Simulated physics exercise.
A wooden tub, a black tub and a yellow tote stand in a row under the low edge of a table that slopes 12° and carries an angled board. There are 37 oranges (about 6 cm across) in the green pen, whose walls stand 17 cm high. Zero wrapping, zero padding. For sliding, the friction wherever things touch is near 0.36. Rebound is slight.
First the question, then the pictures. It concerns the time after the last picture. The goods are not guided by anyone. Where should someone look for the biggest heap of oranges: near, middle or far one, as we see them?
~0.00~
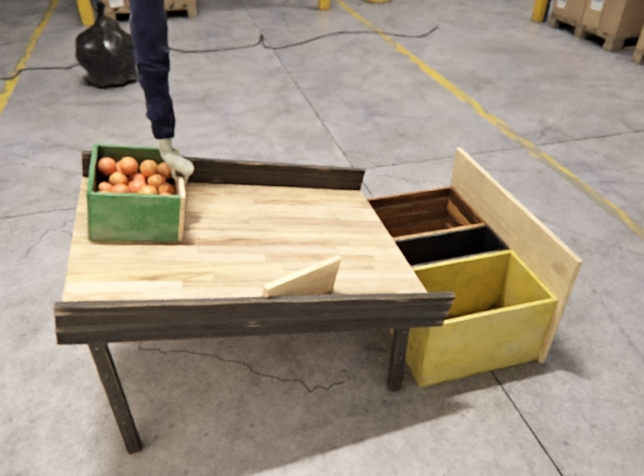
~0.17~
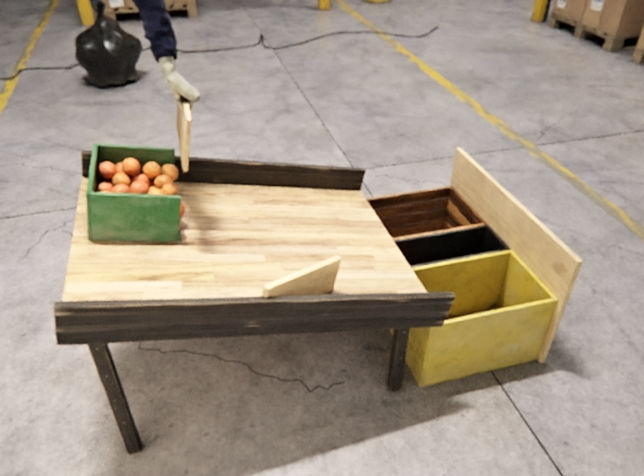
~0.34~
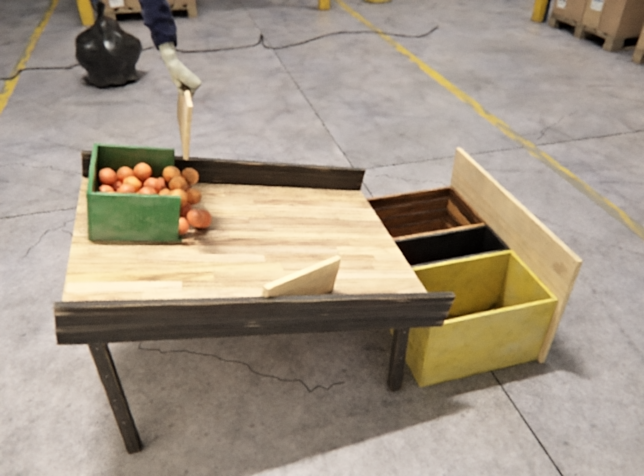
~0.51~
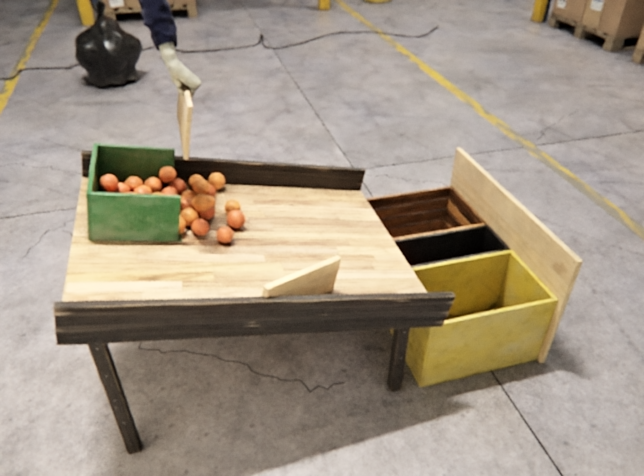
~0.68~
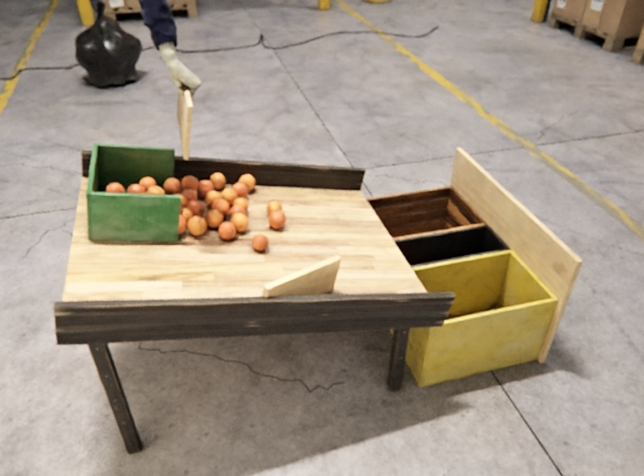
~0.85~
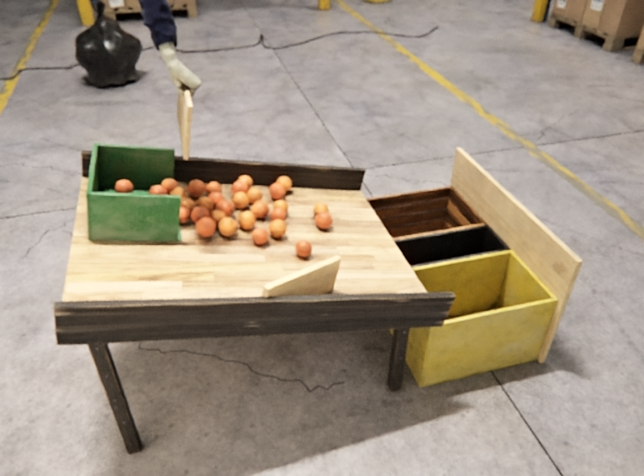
Look in the back one, the wooden tub.
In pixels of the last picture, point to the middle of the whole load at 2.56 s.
(439, 261).
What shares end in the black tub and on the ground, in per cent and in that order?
15 and 0 %.
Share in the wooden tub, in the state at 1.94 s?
About 70 per cent.
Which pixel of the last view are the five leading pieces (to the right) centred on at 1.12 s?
Mean position approx. (378, 215).
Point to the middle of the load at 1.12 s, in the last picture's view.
The middle of the load sits near (274, 209).
After 1.12 s, 4 still in the green pen, 31 on the slope and 2 in the air.
After 1.47 s, 9 in the wooden tub, 1 in the black tub, 1 in the yellow tote, 19 on the slope and 7 in the air.
After 1.94 s, 26 in the wooden tub, 4 in the black tub, 2 in the yellow tote, 3 on the slope and 2 in the air.
When it is over (at 2.56 s), 29 in the wooden tub, 6 in the black tub and 2 in the yellow tote.
